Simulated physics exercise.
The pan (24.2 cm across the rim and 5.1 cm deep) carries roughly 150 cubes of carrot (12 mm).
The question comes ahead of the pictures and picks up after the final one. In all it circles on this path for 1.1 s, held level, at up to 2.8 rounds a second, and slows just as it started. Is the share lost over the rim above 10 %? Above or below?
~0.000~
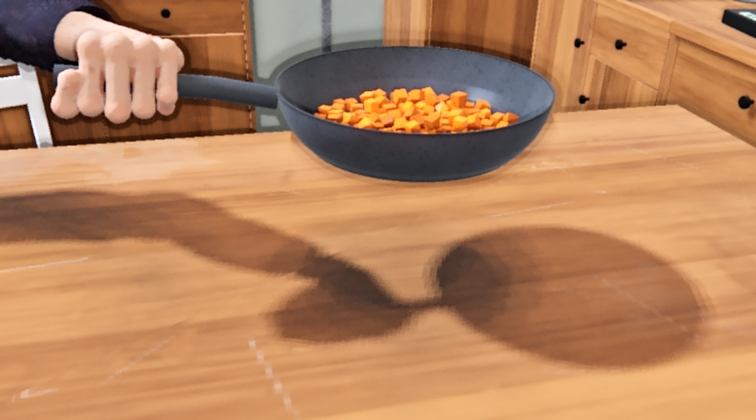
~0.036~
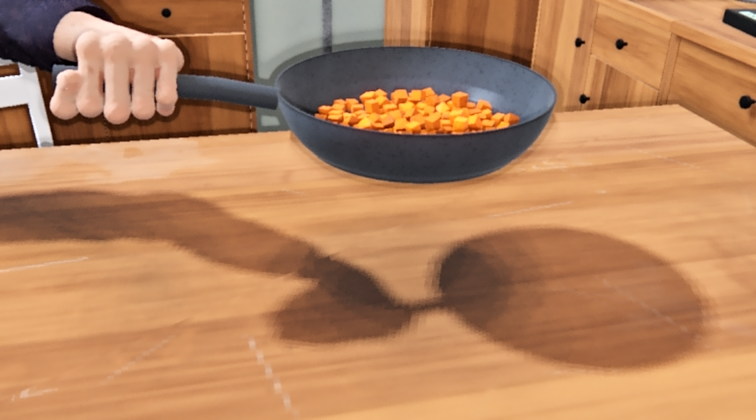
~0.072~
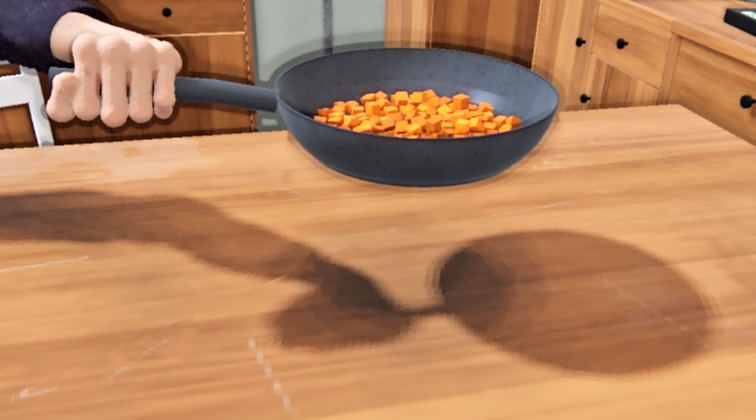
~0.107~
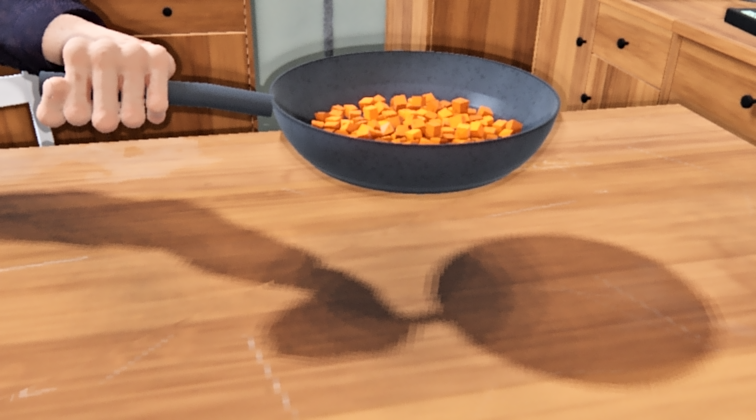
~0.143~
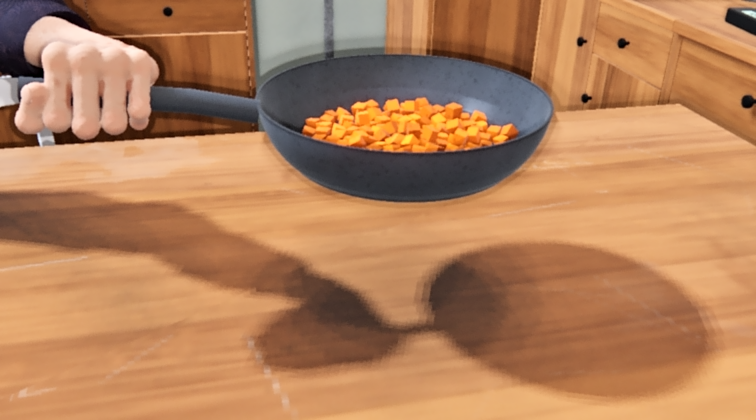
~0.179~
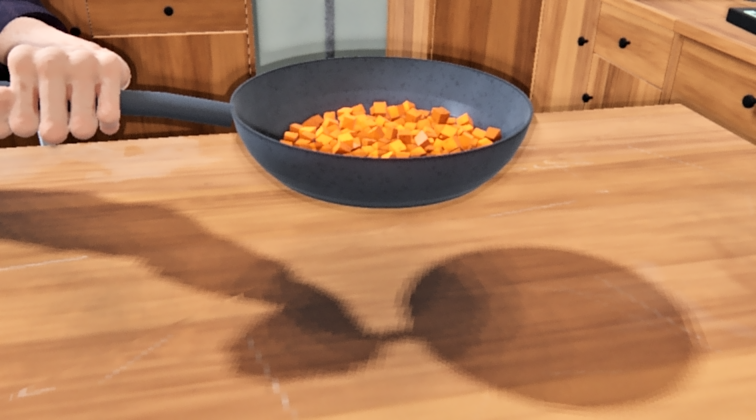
My guess is ten percent or less escapes.
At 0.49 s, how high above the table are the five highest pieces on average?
Estimate: Close to 19 cm.
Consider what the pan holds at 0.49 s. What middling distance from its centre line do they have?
Distance: Roughly 7.0 cm.
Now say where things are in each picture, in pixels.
Pan at (411, 143); tilt 0 degrees; moved 0.0 cm; top of the load at (398, 99), in the first frame.
Pan at (412, 144); tilt 0 degrees; moved 0.2 cm; top of the load at (398, 99), in the second frame.
Pan at (413, 147); tilt 0 degrees; moved 1.0 cm; top of the load at (398, 101), in the third frame.
Pan at (411, 154); tilt 0 degrees; moved 2.1 cm; top of the load at (415, 105), in the fourth frame.
Pan at (401, 162); tilt 0 degrees; moved 3.7 cm; top of the load at (392, 109), in the fifth frame.
Pan at (380, 168); tilt 0 degrees; moved 5.4 cm; top of the load at (357, 112). Its speed is now 0.67 m/s, in the sixth frame.
After 0.49 s, pan 100 %; middle of the pieces not yet landed near (387, 113).
After 0.75 s, pan 100 %; middle of the pieces not yet landed near (366, 116).
After 0.99 s, pan 100 %; middle of the pieces not yet landed near (366, 132).
Then, at 1.22 s, pan 100 %; middle of the pieces not yet landed near (343, 132).
By 1.9 s all is still; pan 100 %.
